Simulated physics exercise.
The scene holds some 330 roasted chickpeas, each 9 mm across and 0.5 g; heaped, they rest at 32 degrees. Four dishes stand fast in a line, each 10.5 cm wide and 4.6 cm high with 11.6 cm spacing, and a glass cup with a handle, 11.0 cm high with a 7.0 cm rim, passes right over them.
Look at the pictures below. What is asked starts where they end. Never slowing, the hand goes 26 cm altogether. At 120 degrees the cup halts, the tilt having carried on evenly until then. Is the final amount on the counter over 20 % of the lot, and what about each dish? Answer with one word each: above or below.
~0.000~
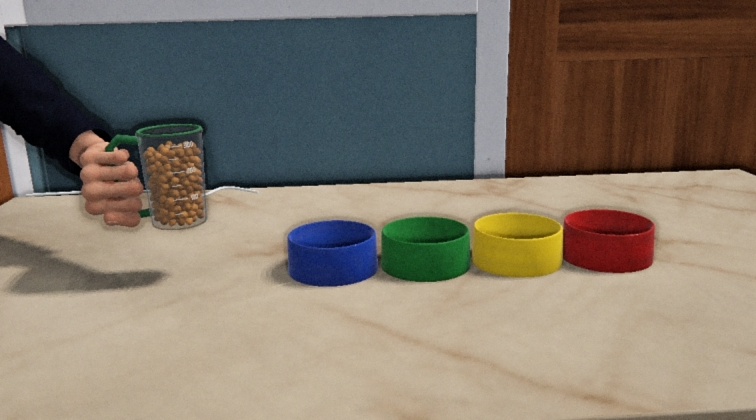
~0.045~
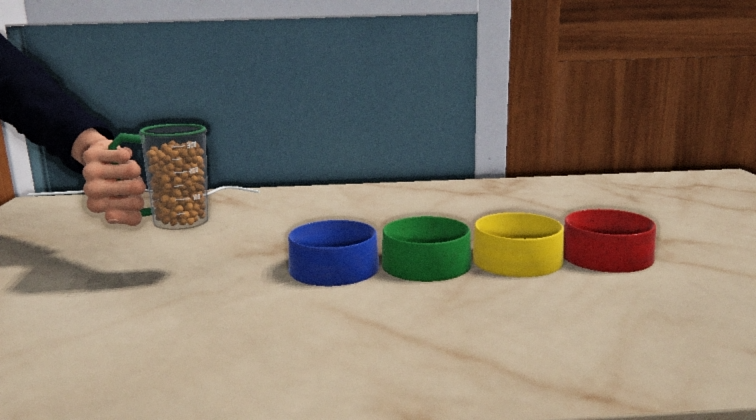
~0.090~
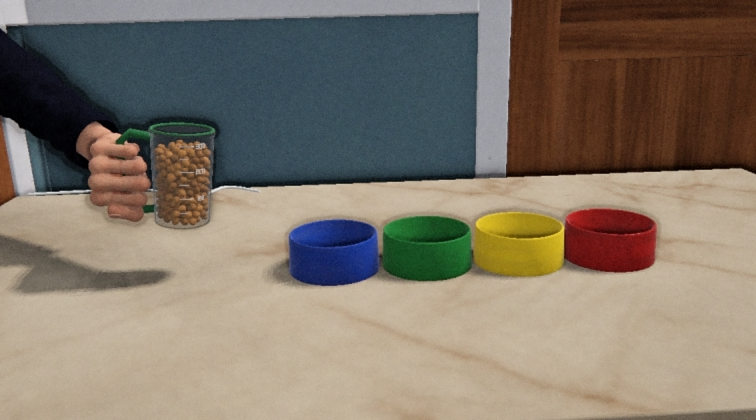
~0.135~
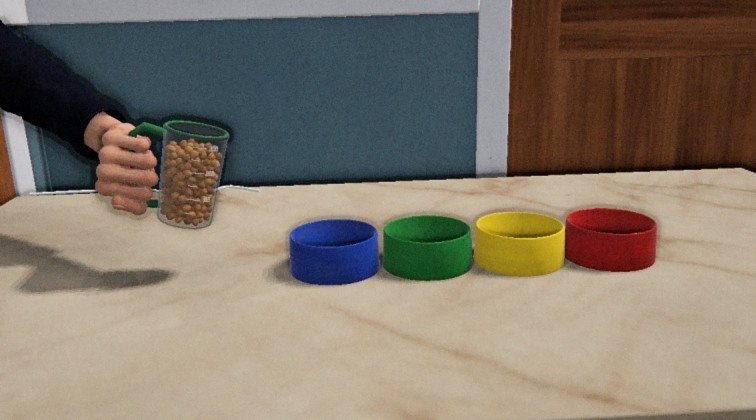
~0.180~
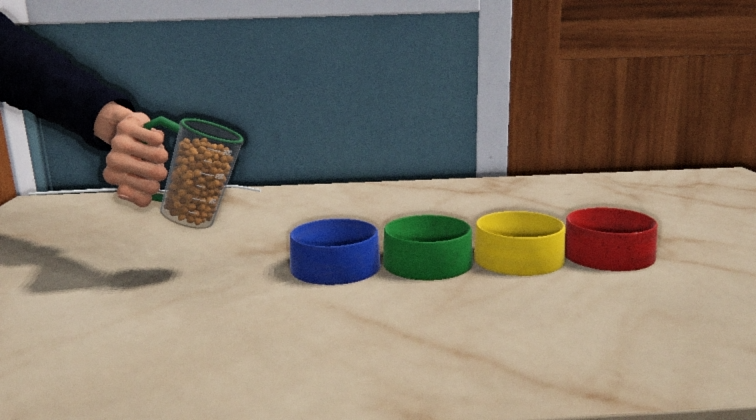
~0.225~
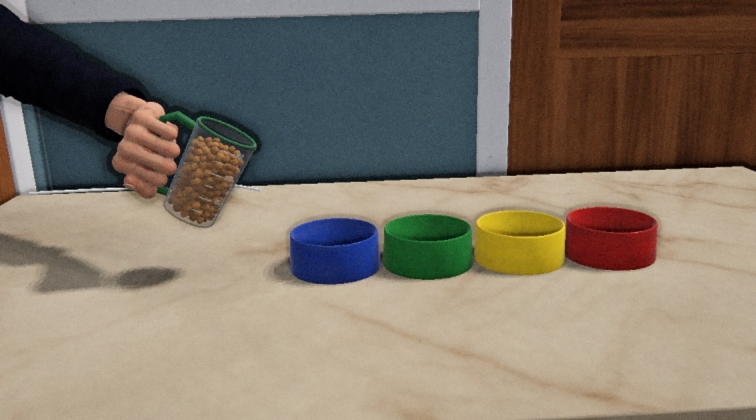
Red below, blue above, green above, yellow below, counter below.
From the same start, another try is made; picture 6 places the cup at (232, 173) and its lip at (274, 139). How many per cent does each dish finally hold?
The red dish keeps 0, the blue one 0, the green one 90 and the yellow one 0.
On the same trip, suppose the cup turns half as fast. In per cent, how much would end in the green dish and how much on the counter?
Green 90; counter 10.
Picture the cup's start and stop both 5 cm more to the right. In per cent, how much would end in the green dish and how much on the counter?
Then the green dish would get 80 and the counter 10.
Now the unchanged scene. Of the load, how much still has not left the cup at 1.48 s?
Roughly 0 per cent of the load.
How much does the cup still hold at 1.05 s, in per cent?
That would be some 20 per cent.
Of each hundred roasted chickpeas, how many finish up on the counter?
Close to 10 per cent, give or take.
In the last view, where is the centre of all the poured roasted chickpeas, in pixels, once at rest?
Look around (420, 251) in the last picture.
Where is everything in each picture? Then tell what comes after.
In the first frame, cup at (175, 177), tilt 0 degrees, lip at (200, 129), moved 0.0 cm; middle of the pieces at (177, 183); blue dish at (332, 234); green dish at (425, 230); yellow dish at (518, 226); red dish at (609, 222).
In the second frame, cup at (177, 176), tilt 2 degrees, lip at (204, 130), moved 0.2 cm; middle of the pieces at (179, 182).
In the third frame, cup at (183, 176), tilt 6 degrees, lip at (213, 132), moved 0.7 cm; middle of the pieces at (184, 182).
In the fourth frame, cup at (191, 175), tilt 13 degrees, lip at (227, 136), moved 1.6 cm; middle of the pieces at (192, 181).
In the fifth frame, cup at (199, 174), tilt 21 degrees, lip at (242, 141), moved 2.6 cm; middle of the pieces at (199, 181).
In the sixth frame, cup at (208, 174), tilt 30 degrees, lip at (255, 146), moved 3.6 cm; middle of the pieces at (207, 180); blue dish at (334, 232); green dish at (428, 228); yellow dish at (520, 224); red dish at (611, 220). Its pace works out near 180 degrees a second; the hand travels 22 cm a second.
After 0.72 s, tilt 116 degrees; cup holds 90 %, blue 10 %.
Then, at 1.05 s, tilt 120 degrees; cup holds 20 %, blue 25 %, green 45 %.
After 1.48 s, tilt 120 degrees; cup holds 0 %, blue 25 %, green 65 %.
By 1.9 s all is still; red 0 %, blue 25 %, green 65 %, yellow 0 %, counter 10 %.
